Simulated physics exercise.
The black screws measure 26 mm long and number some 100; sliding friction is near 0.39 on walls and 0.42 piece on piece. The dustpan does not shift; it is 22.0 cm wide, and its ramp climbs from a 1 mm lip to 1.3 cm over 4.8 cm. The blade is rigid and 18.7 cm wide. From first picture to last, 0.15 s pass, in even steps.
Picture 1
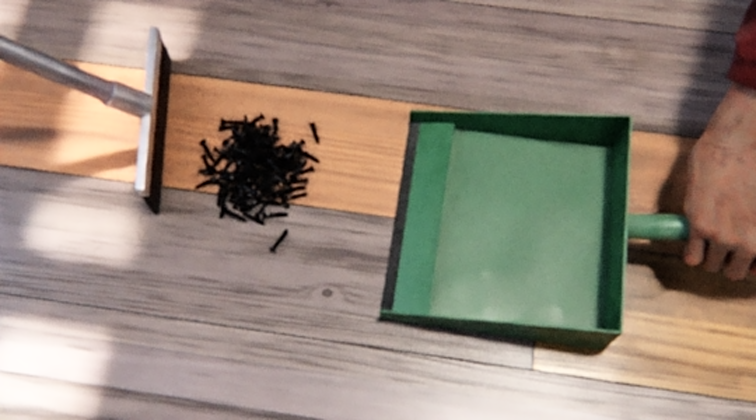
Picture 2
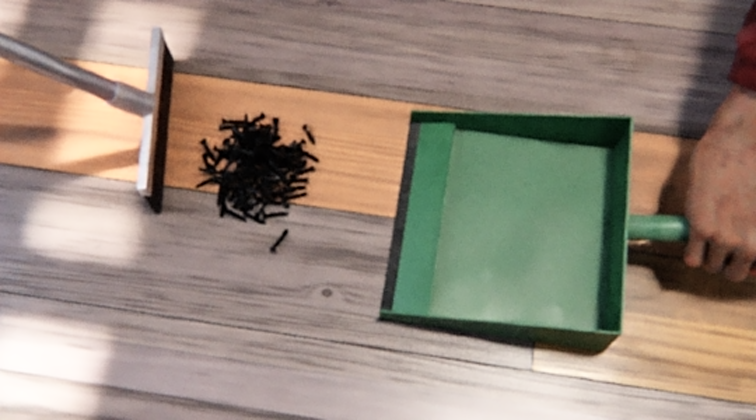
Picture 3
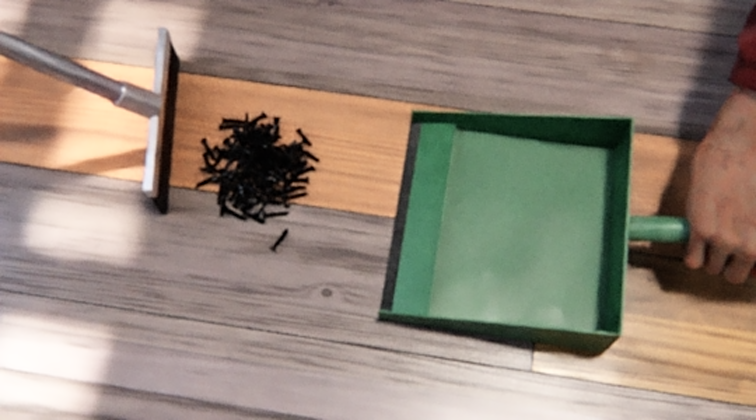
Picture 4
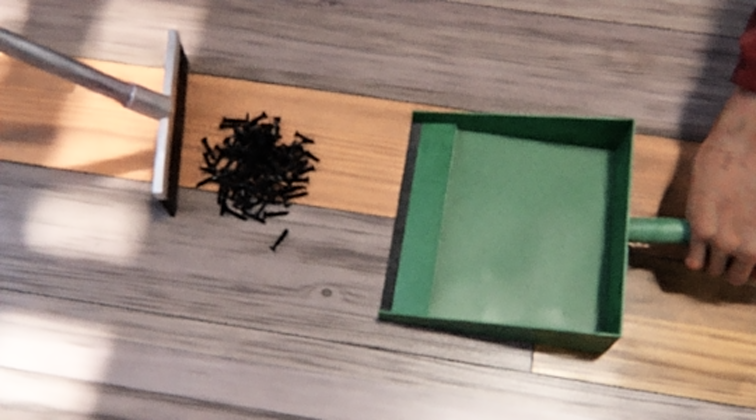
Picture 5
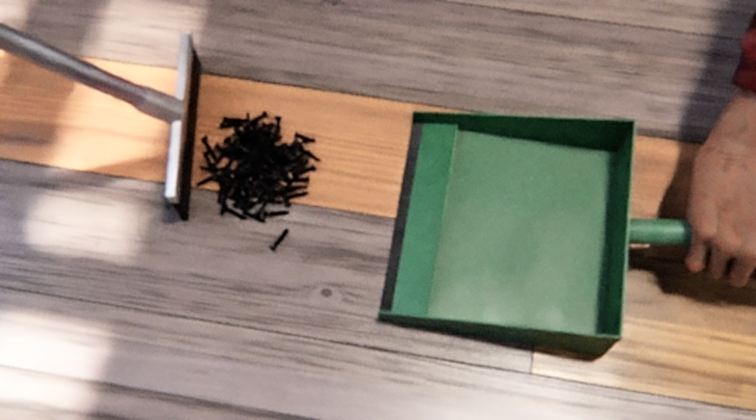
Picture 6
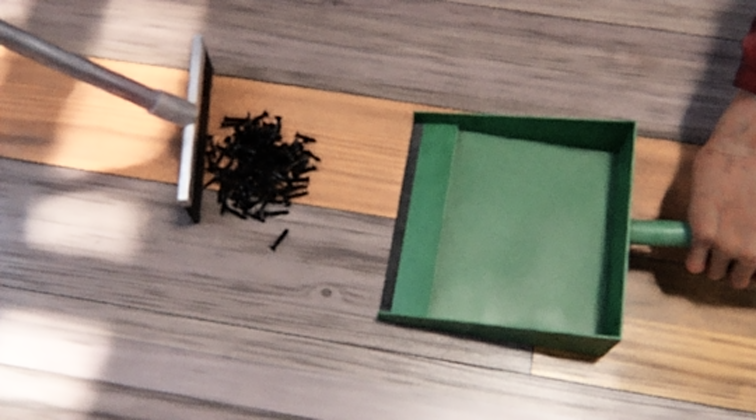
A hand holds a green dustpan still while a blade slides right to small black screws.
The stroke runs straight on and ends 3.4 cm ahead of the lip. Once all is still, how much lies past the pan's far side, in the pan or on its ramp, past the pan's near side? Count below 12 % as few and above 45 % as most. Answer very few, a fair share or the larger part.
Past the pan's far side: Very few; in the pan or on its ramp: Very few; past the pan's near side: Very few.
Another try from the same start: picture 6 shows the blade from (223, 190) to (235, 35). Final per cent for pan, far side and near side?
Pan 35, far 10, near 0.
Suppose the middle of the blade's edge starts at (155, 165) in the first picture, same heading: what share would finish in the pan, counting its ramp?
About 5 per cent.
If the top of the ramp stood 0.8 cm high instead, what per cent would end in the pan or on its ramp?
In that case some 10 per cent.
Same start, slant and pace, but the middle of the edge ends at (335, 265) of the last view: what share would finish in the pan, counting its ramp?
About 0 per cent.
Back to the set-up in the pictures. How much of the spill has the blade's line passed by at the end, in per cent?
About 0 per cent.
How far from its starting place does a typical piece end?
Roughly 14 cm.
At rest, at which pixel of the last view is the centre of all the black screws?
Near (380, 192).
Then, 0.20 s after the last picture, middle of the blade 13 cm from the lip; 0 % over the lip, far side 0 %, near side 0 %.
Then, 0.32 s after the last picture, middle of the blade 8 cm from the lip; 0 % over the lip, far side 0 %, near side 0 %.
Then, 0.58 s after the last picture, middle of the blade 5 cm from the lip; 10 % over the lip, far side 5 %, near side 0 %.
In the end, far side 5 %, pan 5 %, near side 0 %, in front of the lip or behind the blade 90 %.
